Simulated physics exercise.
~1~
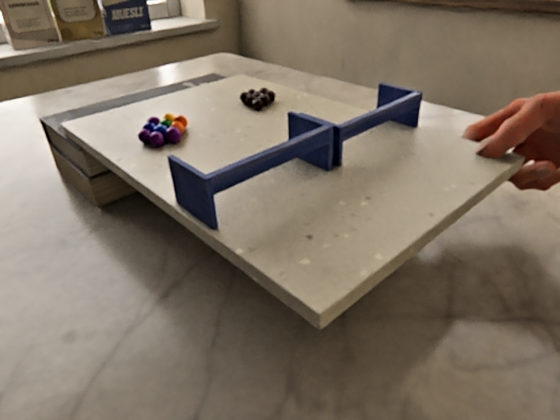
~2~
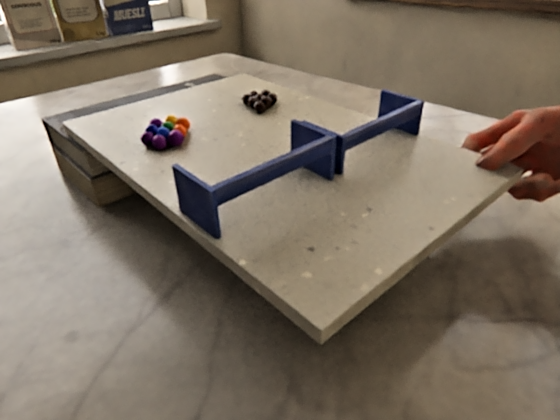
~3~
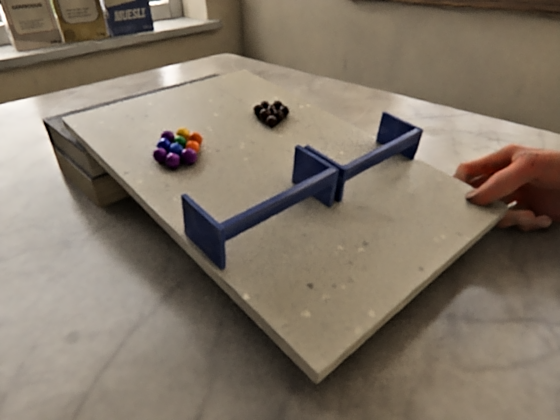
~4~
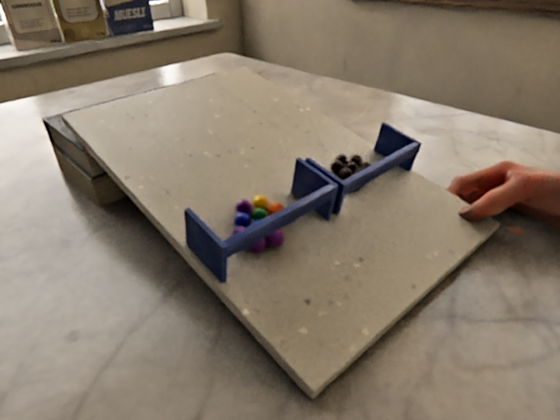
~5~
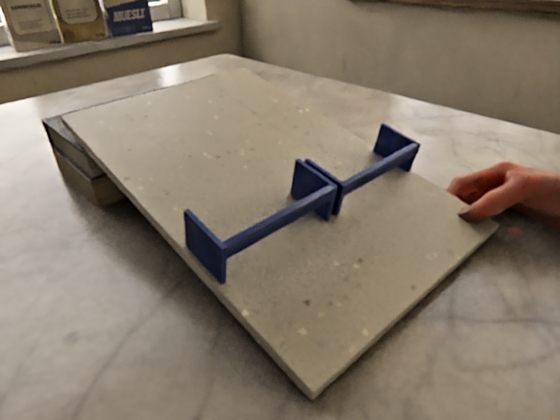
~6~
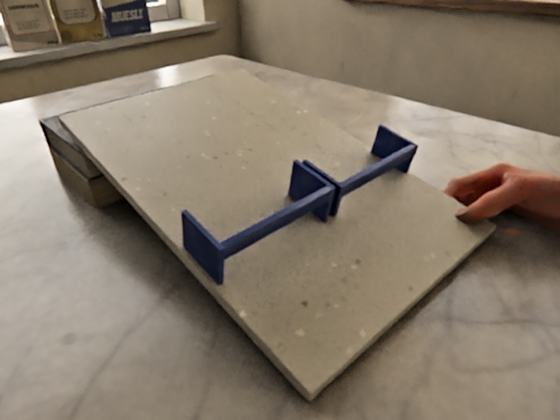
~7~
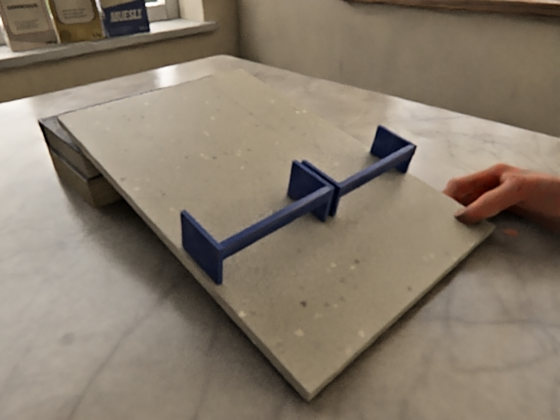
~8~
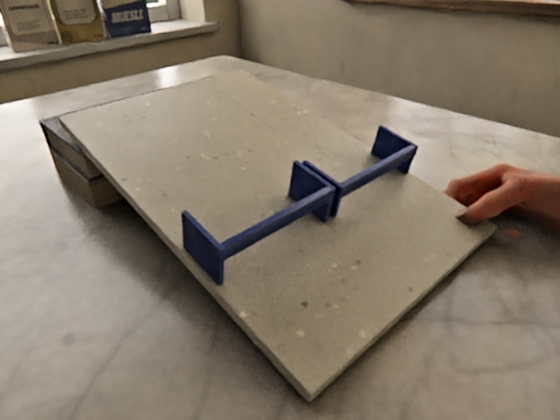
To begin with, a pale speckled board rests on a stack of books at the left, while a hand holds its right end above a marble counter. A cluster of colourful little balls and a cluster of black ones sit near the top, each with a blue gate further down its path. The hand lowers its end, the slope steepens, and both clusters start down together. They reach the gates and pass through beneath the bars. At the end the board lies tilted and bare except for the gates, the hand still at its lower end.
